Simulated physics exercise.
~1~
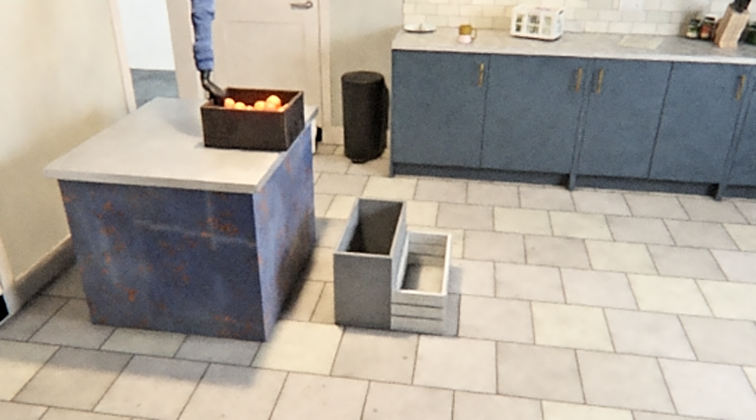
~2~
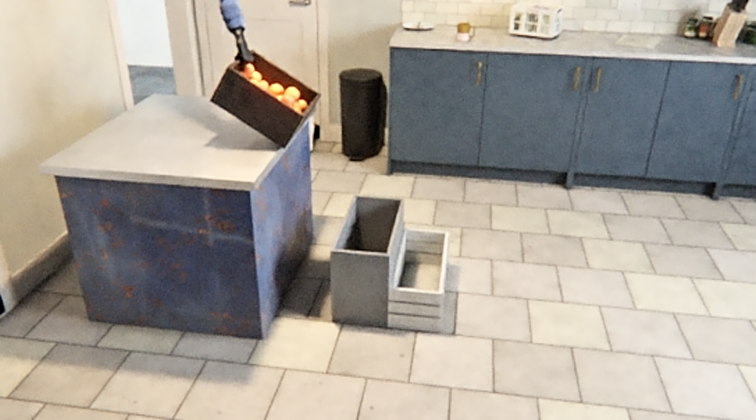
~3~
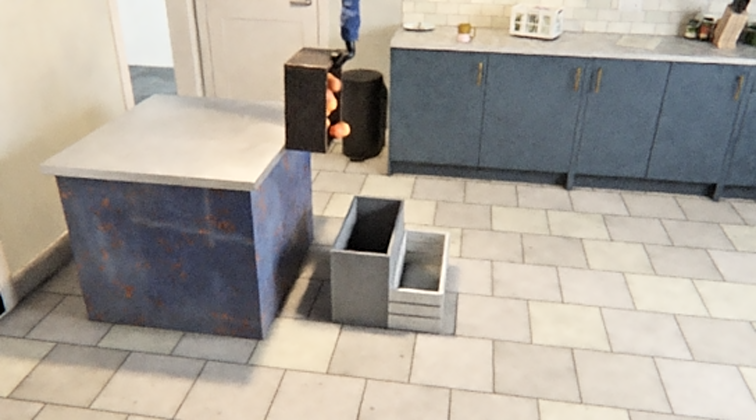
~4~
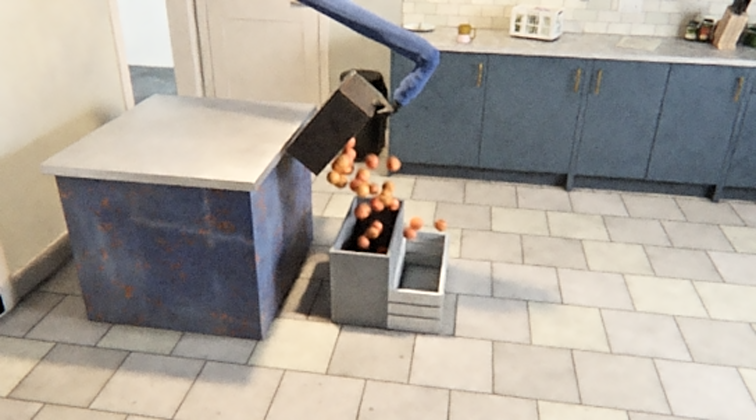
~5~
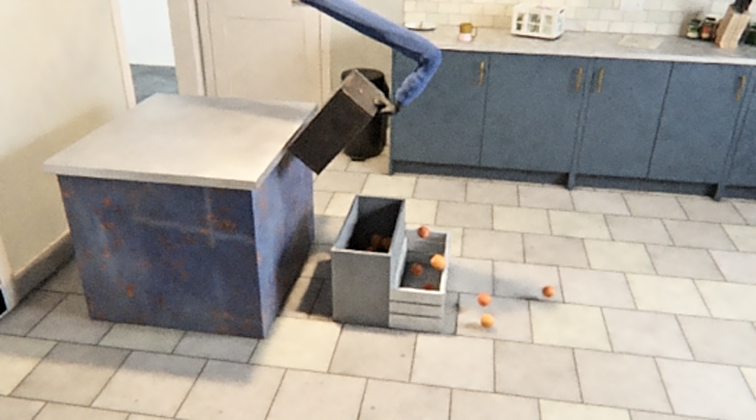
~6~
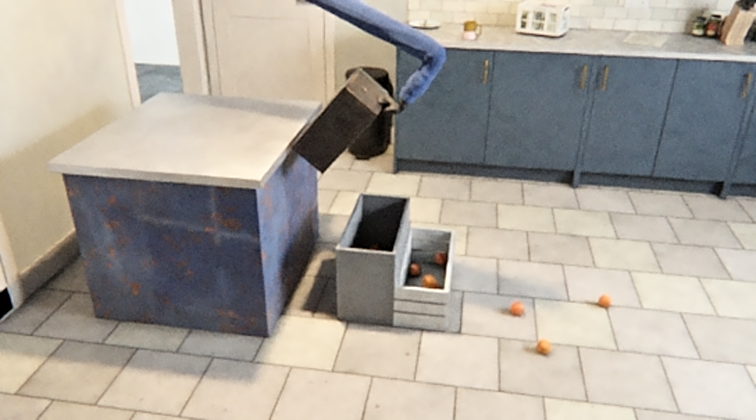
Blue-sleeved arm tipping a black box of orange balls over grey and white boxes, three rolling out across the tiled floor.
